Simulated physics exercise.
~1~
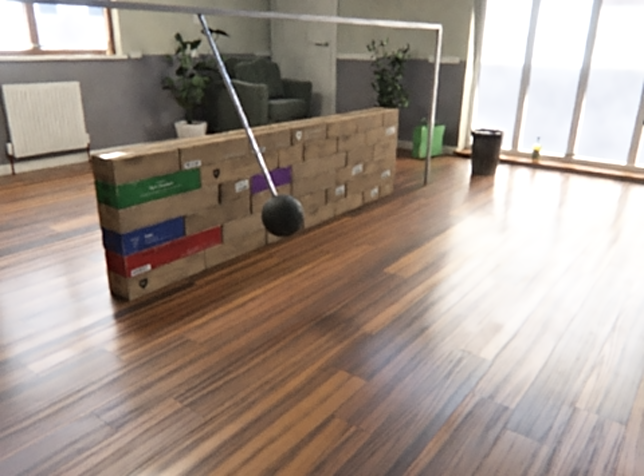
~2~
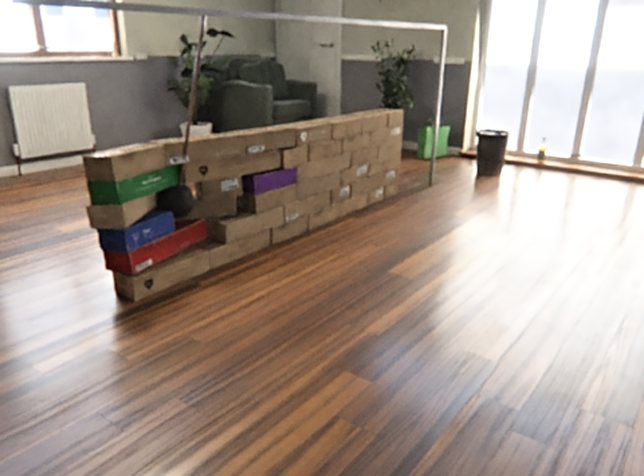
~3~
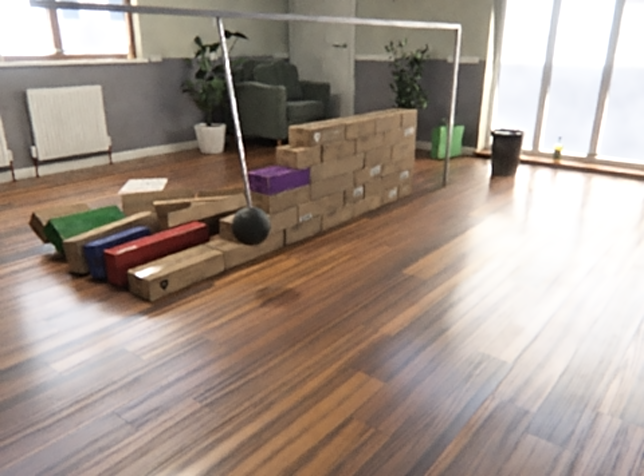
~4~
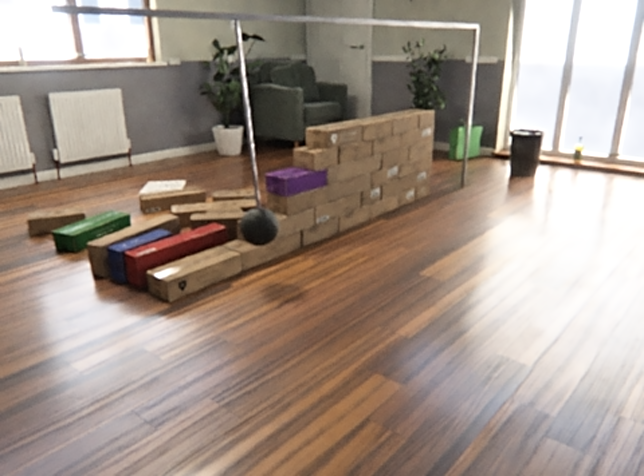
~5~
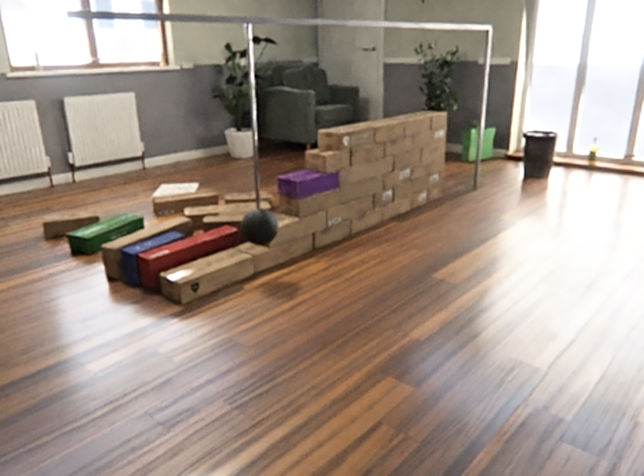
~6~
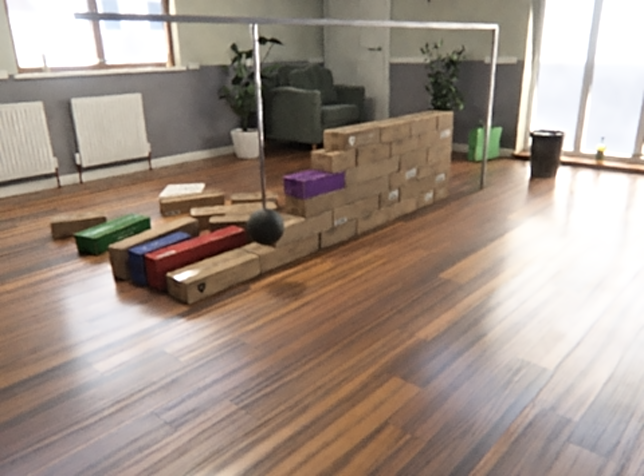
A dark ball hanging from a metal frame swung into the near end of a wall of stacked cardboard boxes and knocked it down, spilling the green, blue and red boxes onto the floor, while the purple box and the far end stayed standing.
